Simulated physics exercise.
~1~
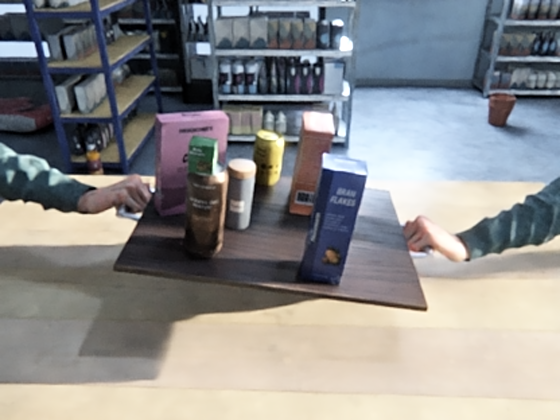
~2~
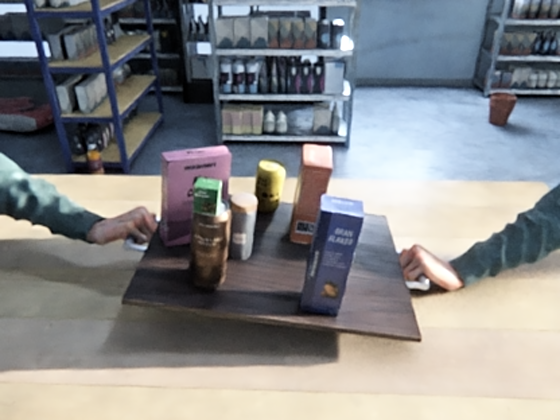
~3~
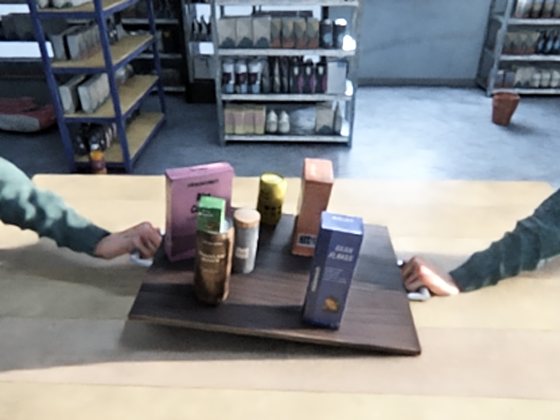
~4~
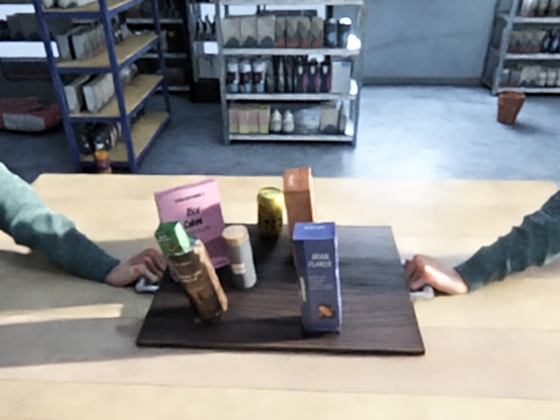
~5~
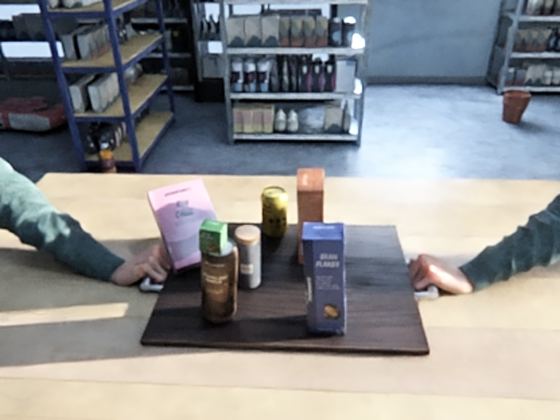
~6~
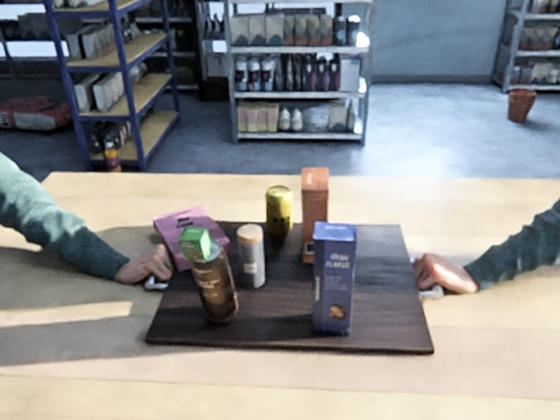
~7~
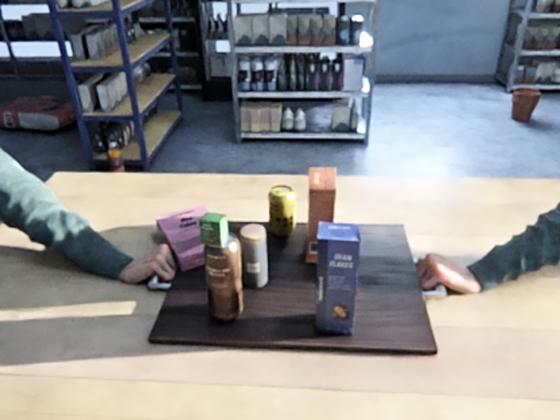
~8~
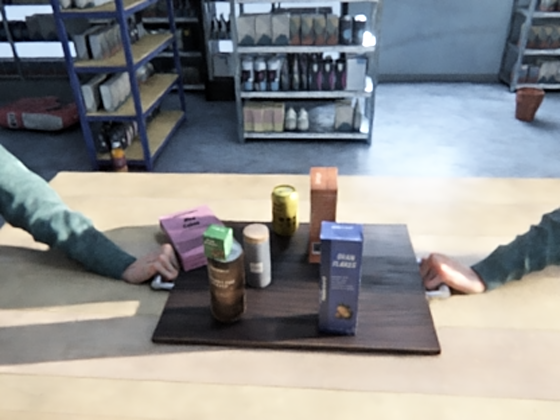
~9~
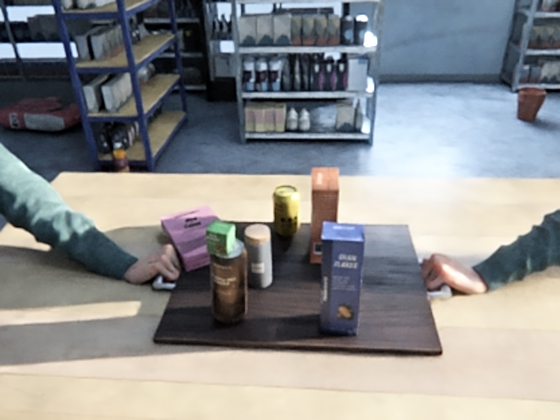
The footage shows two hands lowering a rimless dark tray of cartons, packets and cans onto a wooden table, where it lands flat and the items rock. The pink packet topples onto its side at the left, while the others settle upright and the hands stay beside the tray.
